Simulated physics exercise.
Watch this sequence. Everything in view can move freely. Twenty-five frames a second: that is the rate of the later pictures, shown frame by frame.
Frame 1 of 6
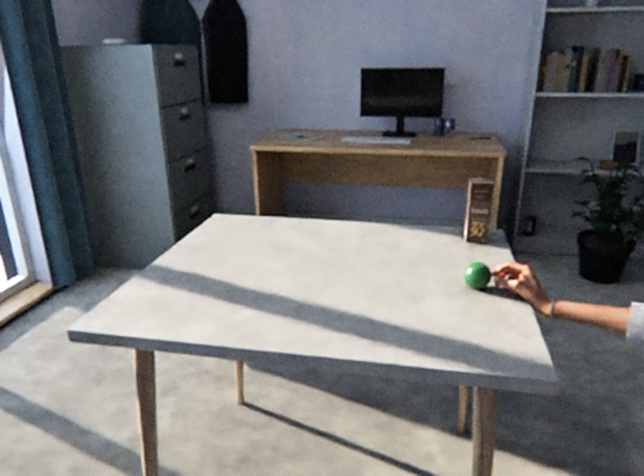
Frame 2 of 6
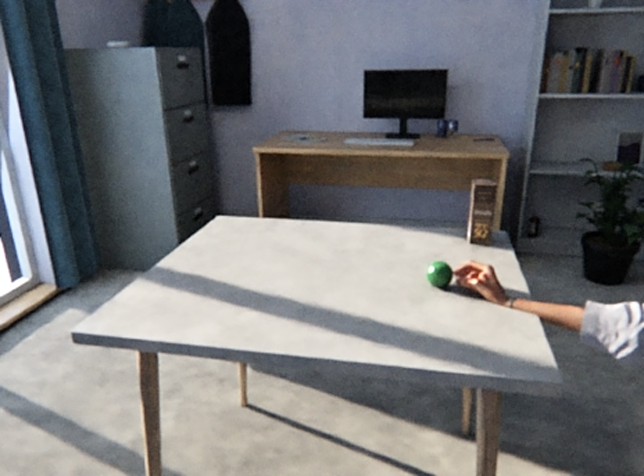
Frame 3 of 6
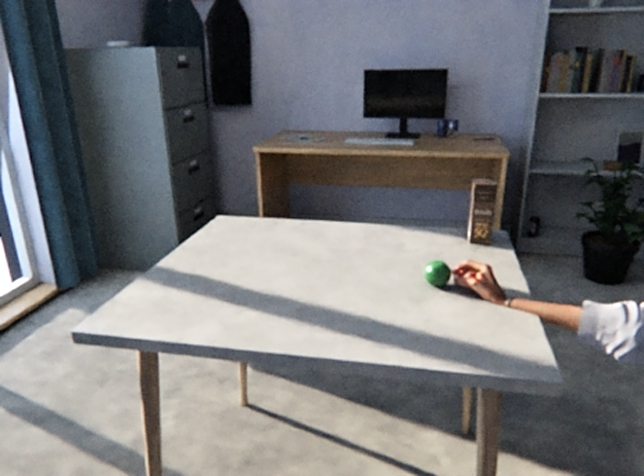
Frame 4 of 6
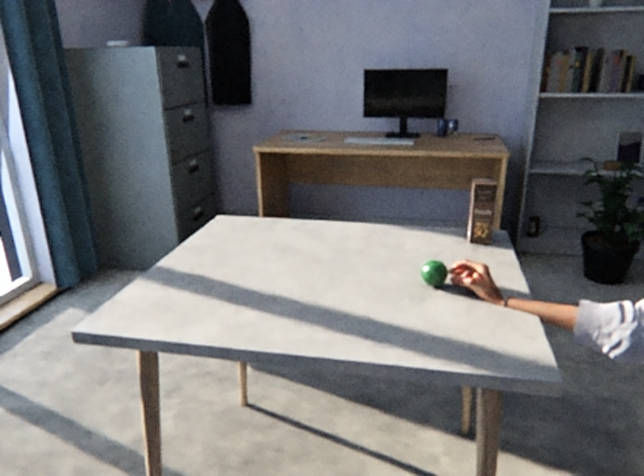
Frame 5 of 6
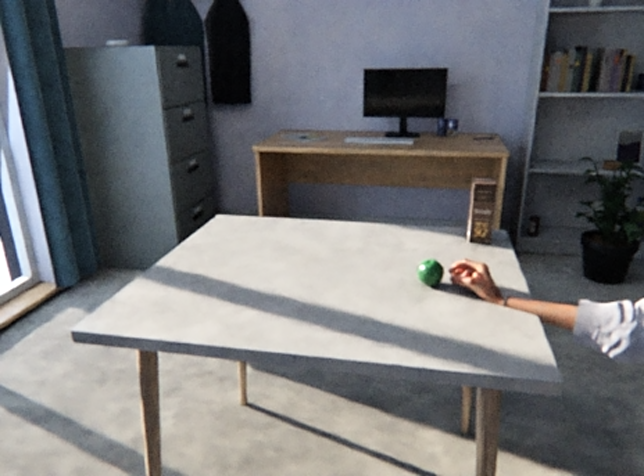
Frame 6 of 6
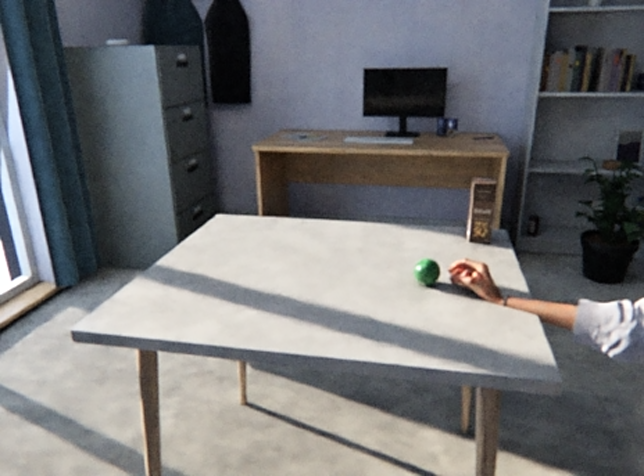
A green apple sits near the right side of a pale table in a sunlit room with a window at left, seen from slightly above. A small brown box stands behind it, with a grey cabinet, wooden desk, black monitor, bookshelf and plant beyond. A hand from the right pushes the apple a short way left, then stays nearly still while the apple rolls slightly farther, leaving the fingertips.
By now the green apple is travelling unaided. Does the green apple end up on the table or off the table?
It does not come off the table.
Then, 0.10 s later than the last frame, green apple moved a little near (420, 272).
Then, 0.30 s later than the last frame, green apple moved about its own width near (408, 271).
Then, 0.60 s later than the last frame, green apple moved about its own width near (399, 270).
Then, 1.30 s later than the last frame, green apple moved about its own width near (397, 270).
When it is over, moved from the start, green apple. End places, in pixels of the last picture, green apple near (397, 270).
